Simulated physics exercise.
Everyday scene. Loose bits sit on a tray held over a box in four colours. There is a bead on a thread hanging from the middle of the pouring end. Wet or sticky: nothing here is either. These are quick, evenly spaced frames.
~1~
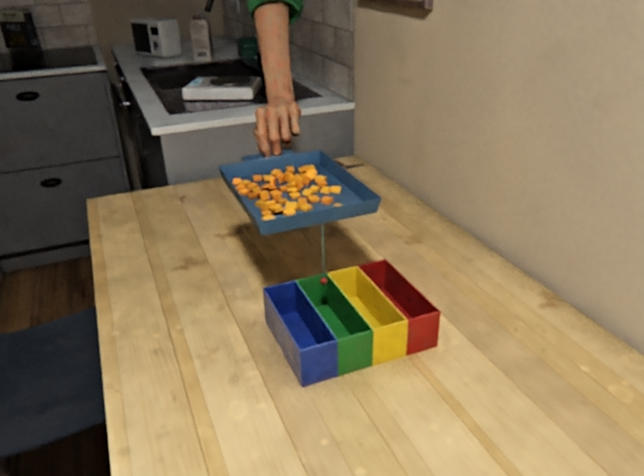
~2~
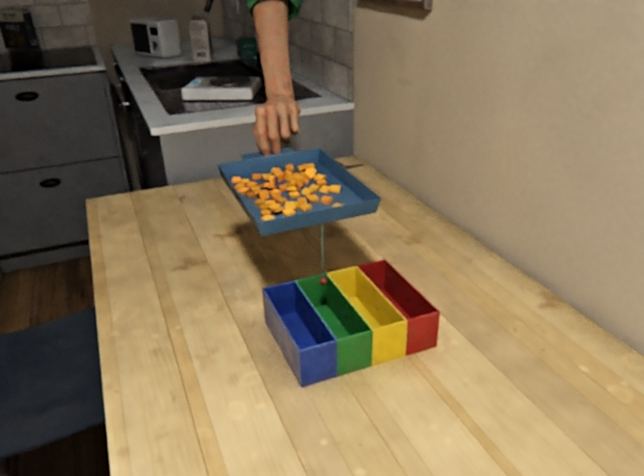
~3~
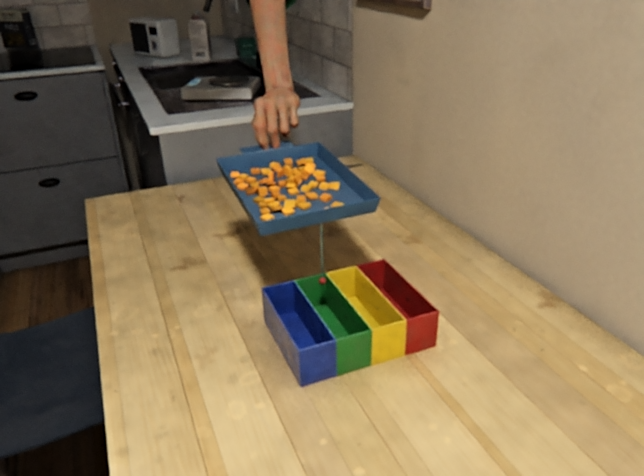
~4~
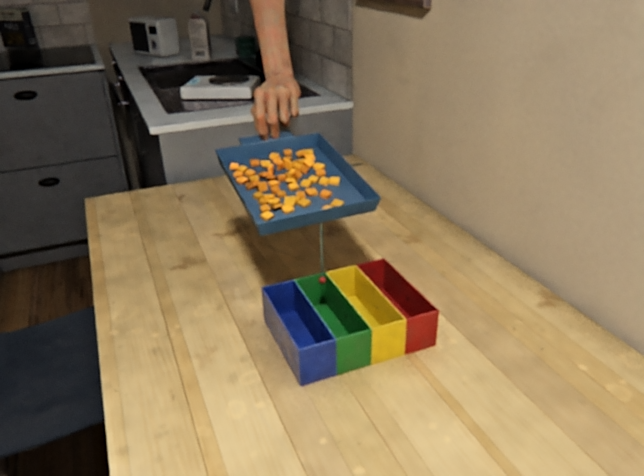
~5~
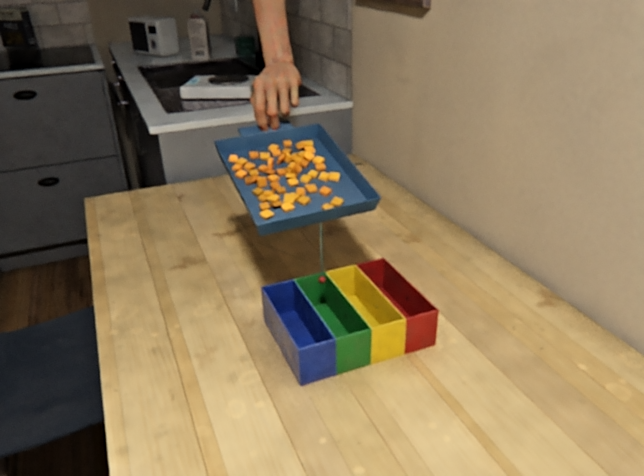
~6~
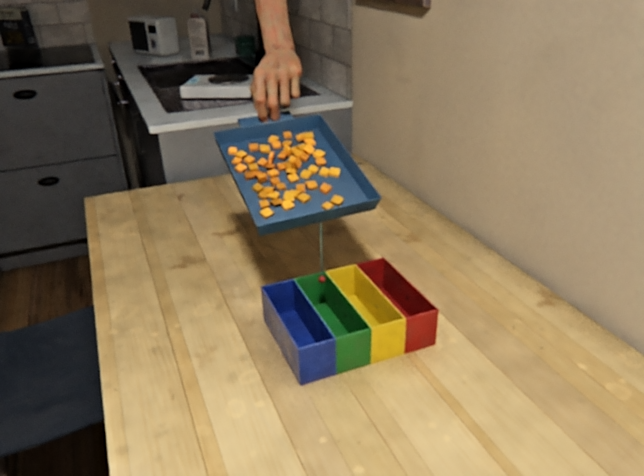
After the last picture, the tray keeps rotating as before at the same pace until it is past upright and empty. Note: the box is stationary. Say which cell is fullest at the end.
The blue cell is fullest at the end.
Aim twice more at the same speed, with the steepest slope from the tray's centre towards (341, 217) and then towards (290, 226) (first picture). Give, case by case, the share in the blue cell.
So it's 0 percent with the first slope and 50 percent with the other.
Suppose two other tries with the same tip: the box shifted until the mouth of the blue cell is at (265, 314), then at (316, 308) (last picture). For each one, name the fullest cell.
So it's green for the first shift and blue for the second.
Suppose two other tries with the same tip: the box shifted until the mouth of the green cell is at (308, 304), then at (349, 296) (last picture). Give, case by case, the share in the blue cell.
It comes to roughly 30 per cent in one try and roughly 40 per cent in the next.
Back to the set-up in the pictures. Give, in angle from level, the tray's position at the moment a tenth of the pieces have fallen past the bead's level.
About 110° of tilt.
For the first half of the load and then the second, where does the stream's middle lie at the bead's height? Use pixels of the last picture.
The opening half passes (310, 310), the closing half (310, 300).
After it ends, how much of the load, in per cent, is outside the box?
Roughly 10 per cent.
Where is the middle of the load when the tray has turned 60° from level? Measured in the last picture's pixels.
The load is centred around (300, 198).
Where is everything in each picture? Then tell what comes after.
Corners of the pouring end at (261, 220) and (377, 197), level; middle of the load at (292, 187), small crackers; bead on its thread at (324, 281); blue cell at (319, 360); green cell at (355, 350); yellow cell at (390, 340); red cell at (423, 330), in the first picture.
Corners of the pouring end at (260, 220) and (377, 197), level; middle of the load at (292, 186), in the second picture.
Corners of the pouring end at (260, 221) and (376, 197), tipped barely, level across its low end; middle of the load at (291, 182), in the third picture.
Corners of the pouring end at (260, 221) and (376, 197), tipped a little, level across its low end; middle of the load at (291, 176), in the fourth picture.
Corners of the pouring end at (260, 222) and (377, 196), tipped a little, level across its low end; middle of the load at (290, 171), in the fifth picture.
Corners of the pouring end at (260, 223) and (377, 196), tipped clearly, level across its low end; middle of the load at (290, 166); blue cell at (317, 358); green cell at (354, 348); yellow cell at (388, 338); red cell at (421, 328), in the sixth picture.
Soon after the last picture, tray tipped steeply; all on the tray.
A little later, tray tipped right over; nearly all on the tray; a stray few in the green cell; a stray few in the yellow cell; a stray few falling or outside the box.
Later still, tray tipped past a quarter turn; about half in the blue cell; about a quarter in the green cell; about a quarter in the yellow cell; a small part falling or outside the box.
At rest, tray tipped past a quarter turn; about half in the blue cell; about a quarter in the green cell; about a quarter in the yellow cell; none in the red cell; a small part outside the box.
